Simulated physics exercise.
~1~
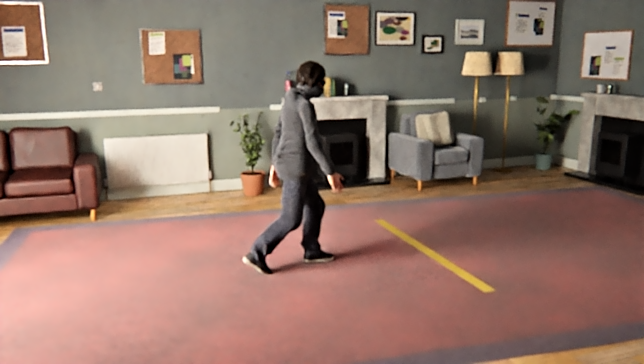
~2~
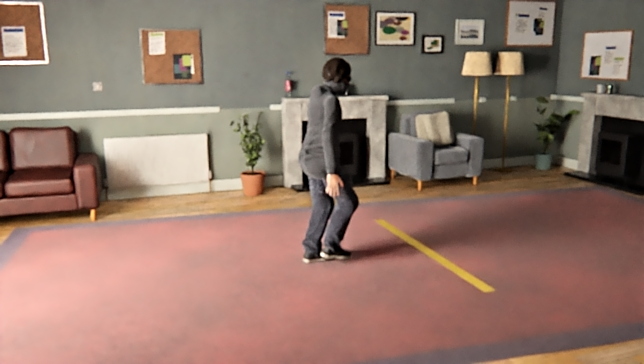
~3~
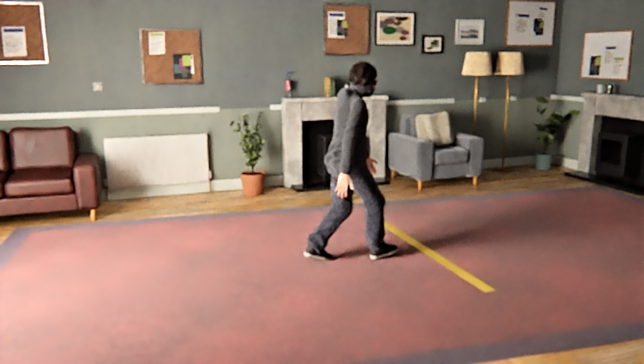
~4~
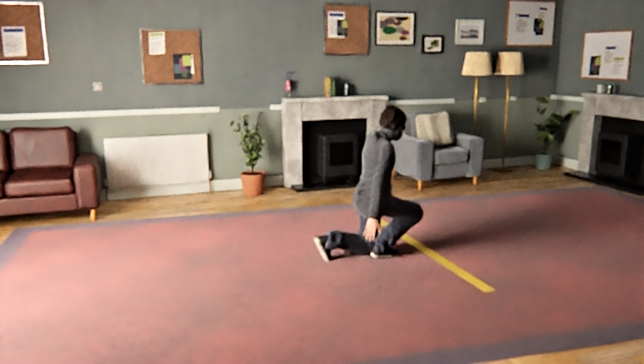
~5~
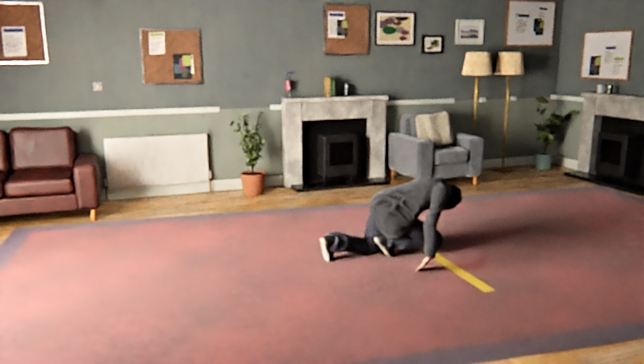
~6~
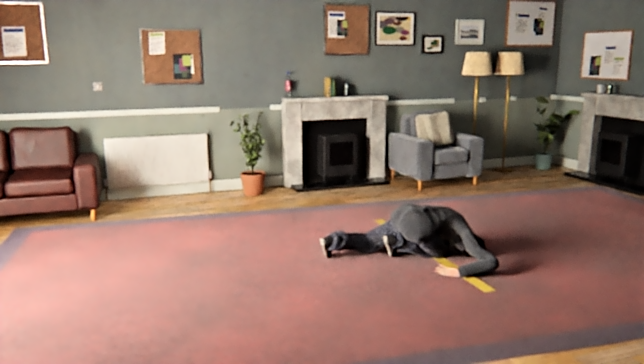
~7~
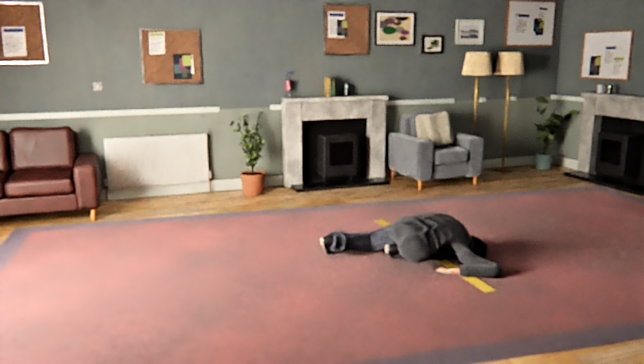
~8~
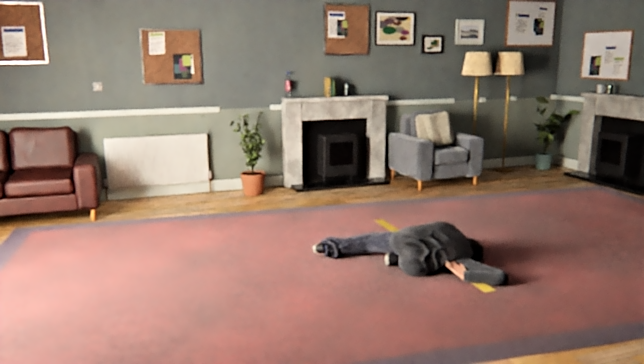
In a grey-walled lounge, someone walks right, kneels, and collapses with their head past yellow tape.
